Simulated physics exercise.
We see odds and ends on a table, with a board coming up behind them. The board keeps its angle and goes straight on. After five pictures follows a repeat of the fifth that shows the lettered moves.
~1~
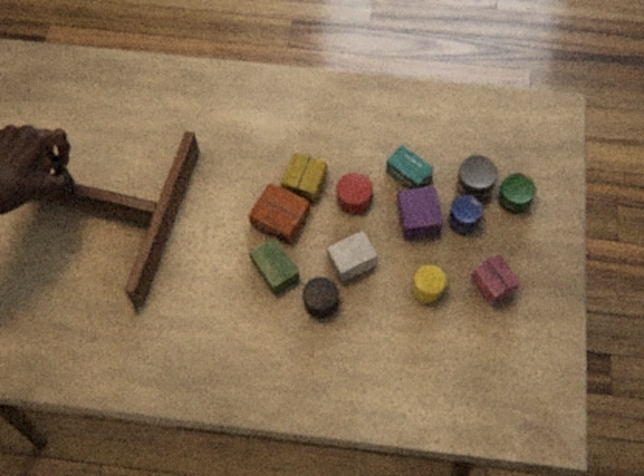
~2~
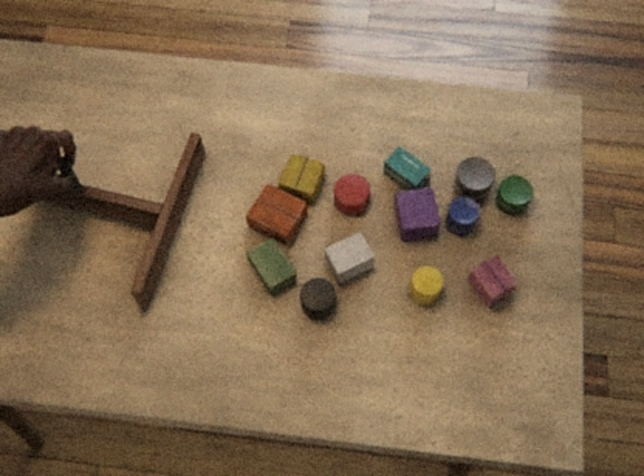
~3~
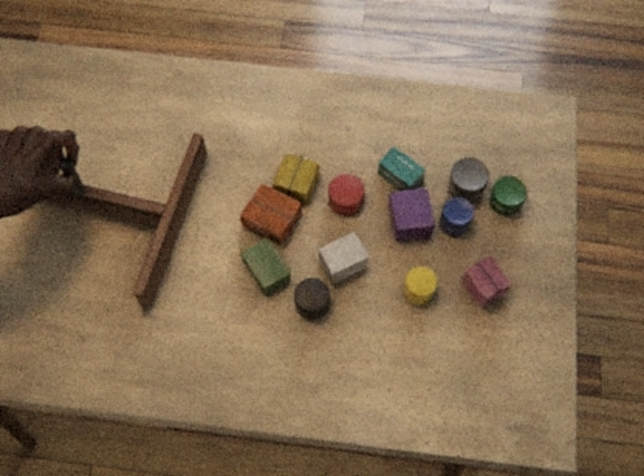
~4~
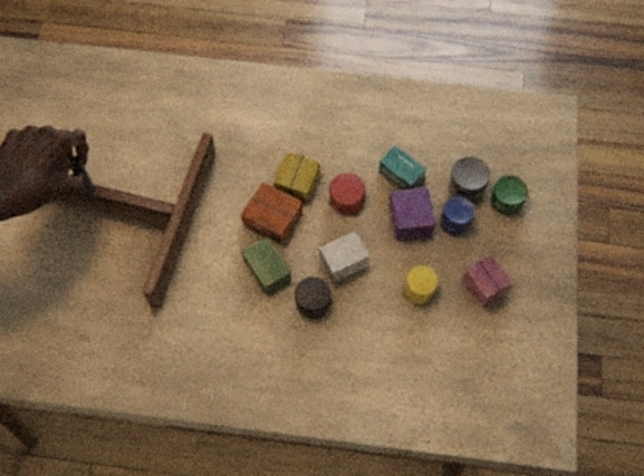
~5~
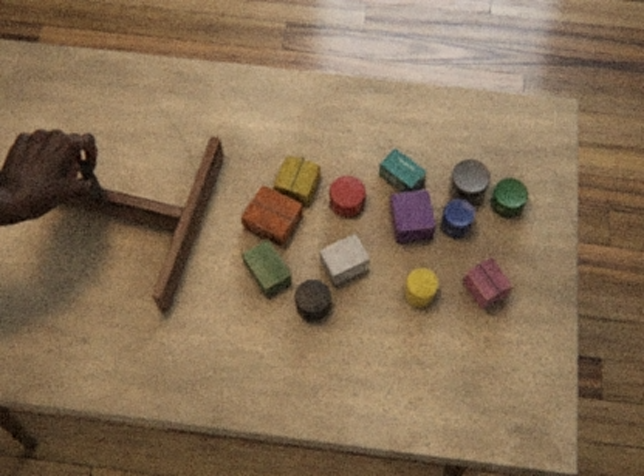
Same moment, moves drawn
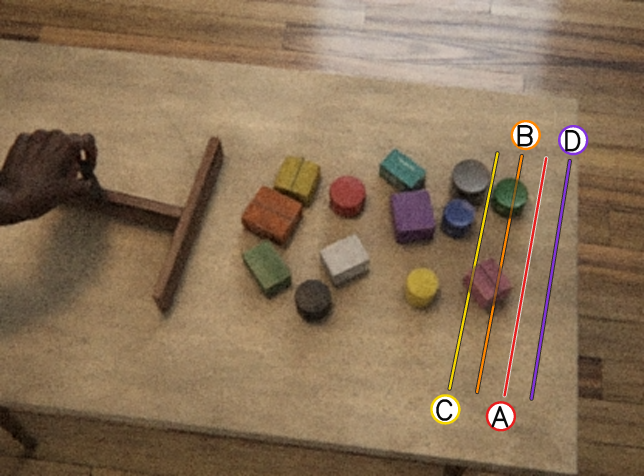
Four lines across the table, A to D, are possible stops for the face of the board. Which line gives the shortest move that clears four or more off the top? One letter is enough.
It can halt at A.
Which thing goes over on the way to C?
It is the blue jar.
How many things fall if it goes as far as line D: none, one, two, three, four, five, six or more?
Six or more.
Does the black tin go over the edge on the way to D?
By then, no.
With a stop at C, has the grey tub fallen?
No.
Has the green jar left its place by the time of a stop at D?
Yes.
On the marked copy, A at (527, 270); B at (501, 267); C at (475, 264); D at (552, 272).
Following A. Soon after the start, board (308, 227); black tin (331, 324); yellow box (349, 186).
Later, board (430, 241); blue jar (548, 243); green jar (530, 197).
In the end, board (530, 253); blue jar over the edge; purple block over the edge; four fallen.
As for the rest, B drops only two; C drops only one; D drops nine, but is farther than needed.
